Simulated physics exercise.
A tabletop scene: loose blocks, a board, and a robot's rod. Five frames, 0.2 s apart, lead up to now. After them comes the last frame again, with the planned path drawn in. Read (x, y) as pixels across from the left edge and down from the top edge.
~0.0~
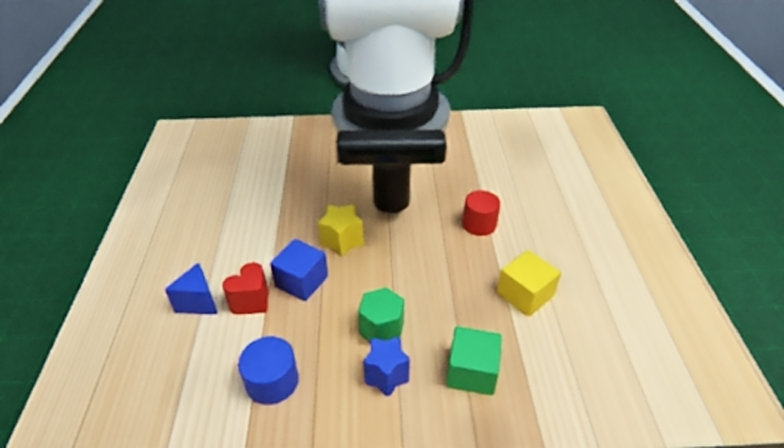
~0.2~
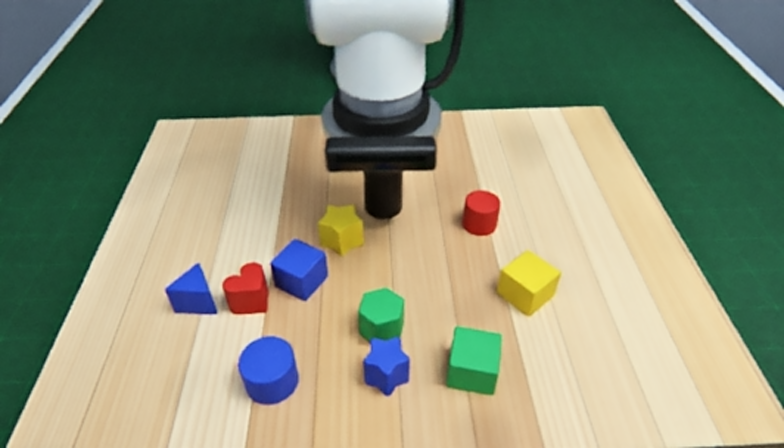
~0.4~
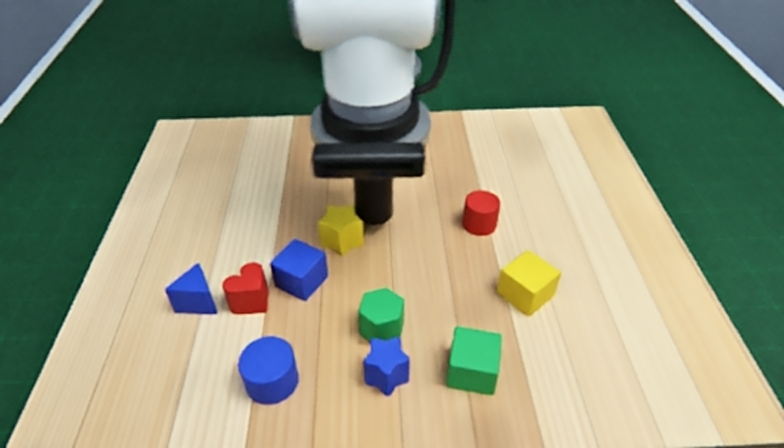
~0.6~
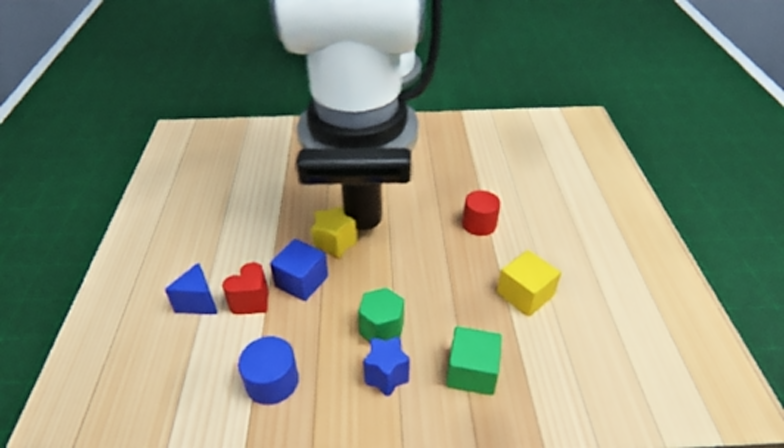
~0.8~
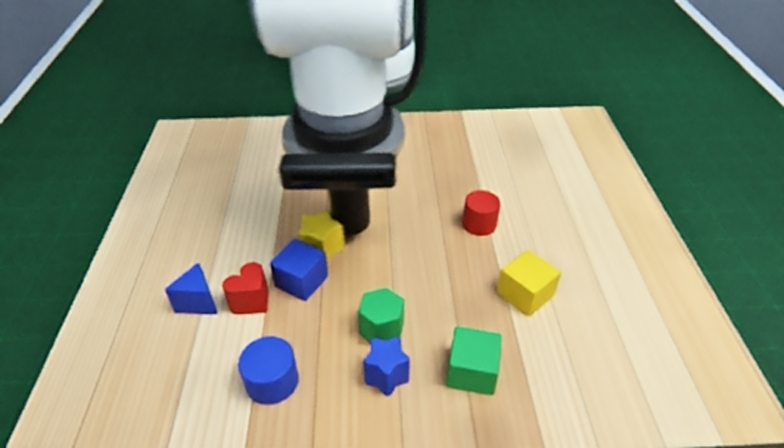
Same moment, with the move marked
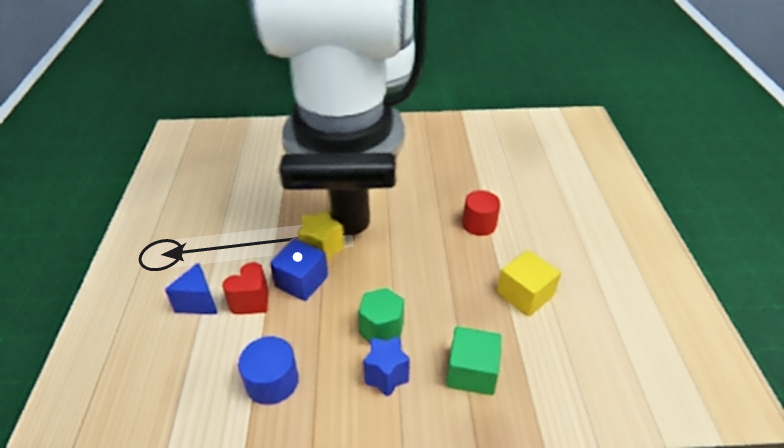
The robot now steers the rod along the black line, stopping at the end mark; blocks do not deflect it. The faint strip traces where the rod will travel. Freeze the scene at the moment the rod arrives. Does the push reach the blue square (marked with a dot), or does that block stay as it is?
At the moment the path ends, the blue square no longer stands where it did.
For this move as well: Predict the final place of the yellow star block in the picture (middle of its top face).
It should be at (229, 253) by then.
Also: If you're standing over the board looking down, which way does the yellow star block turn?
Viewed from above, counterclockwise.
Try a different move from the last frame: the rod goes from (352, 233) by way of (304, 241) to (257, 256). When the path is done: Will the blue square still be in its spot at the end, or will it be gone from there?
It leaves its spot.
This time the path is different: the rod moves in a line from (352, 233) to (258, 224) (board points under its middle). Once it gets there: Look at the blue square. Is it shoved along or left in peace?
Once the path ends, it is where it was.
Drawn move, straight from (352, 233) to (161, 255); the dot is on the blue square.
The first path, step by step. One third of the way, rod (286, 229); blue square (285, 266), turned 40° anticlockwise; yellow star block (258, 243), turned 50° anticlockwise.
Two thirds of the way, rod (222, 236); red heart (241, 285); blue square (285, 266), turned 40° anticlockwise; yellow star block (229, 253), turned 115° anticlockwise.
At the end, rod (156, 244); blue triangle still; red heart (241, 285); blue square (285, 266), turned 40° anticlockwise; yellow star block (229, 253), turned 115° anticlockwise.
